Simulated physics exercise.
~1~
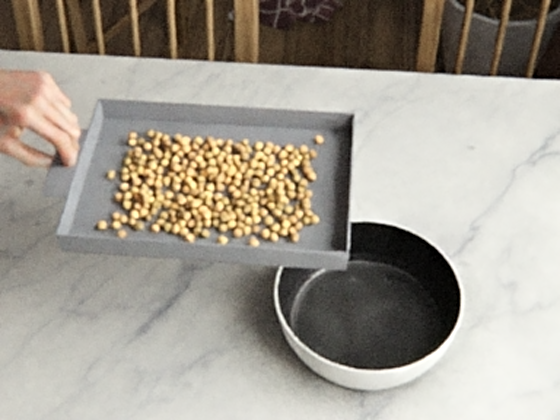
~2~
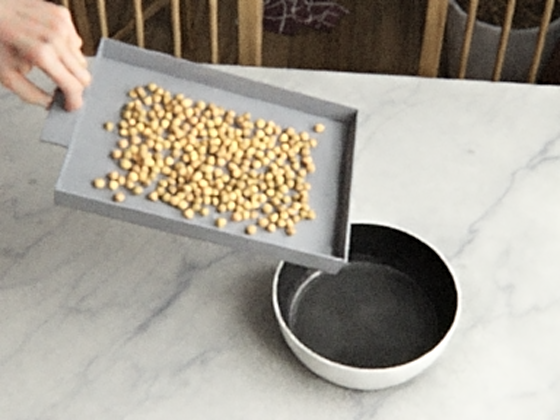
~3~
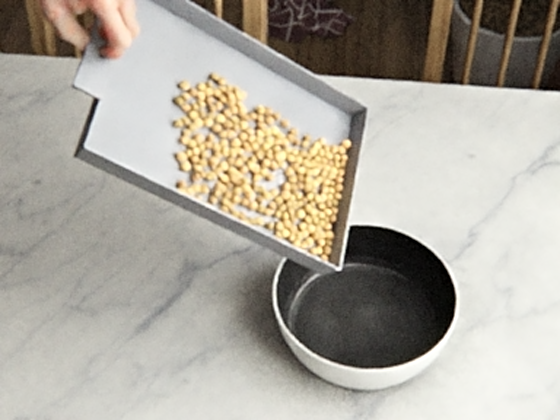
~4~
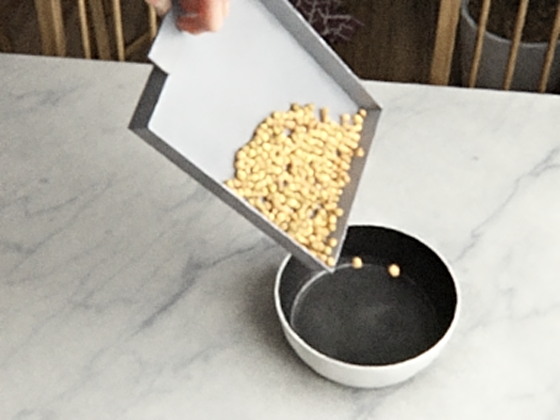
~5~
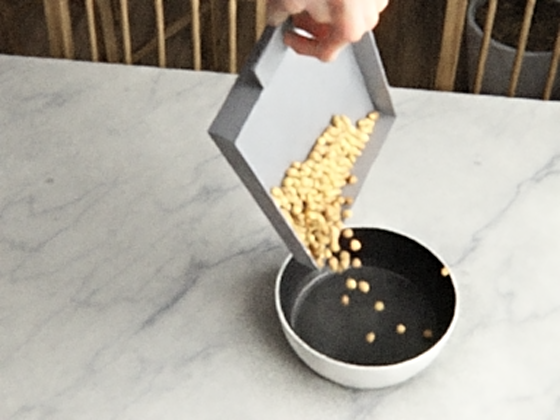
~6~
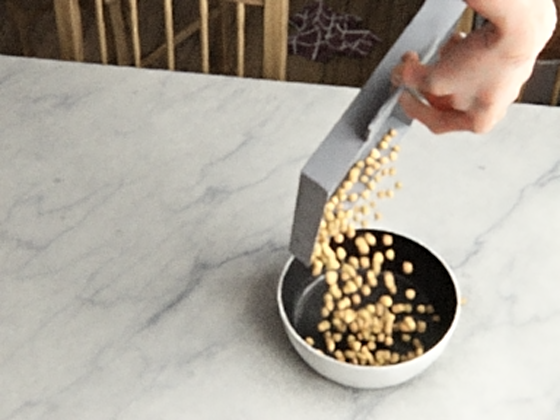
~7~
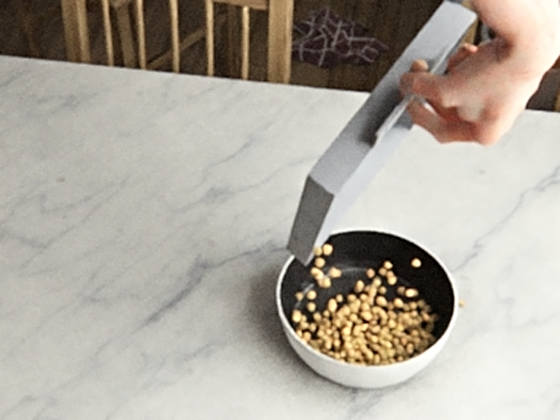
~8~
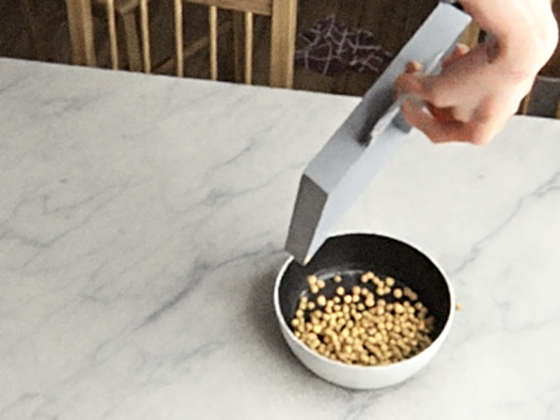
On a marble table, a hand tilting a grey tray steeply and pouring dried chickpeas into a dark-lined pan, where they settle.
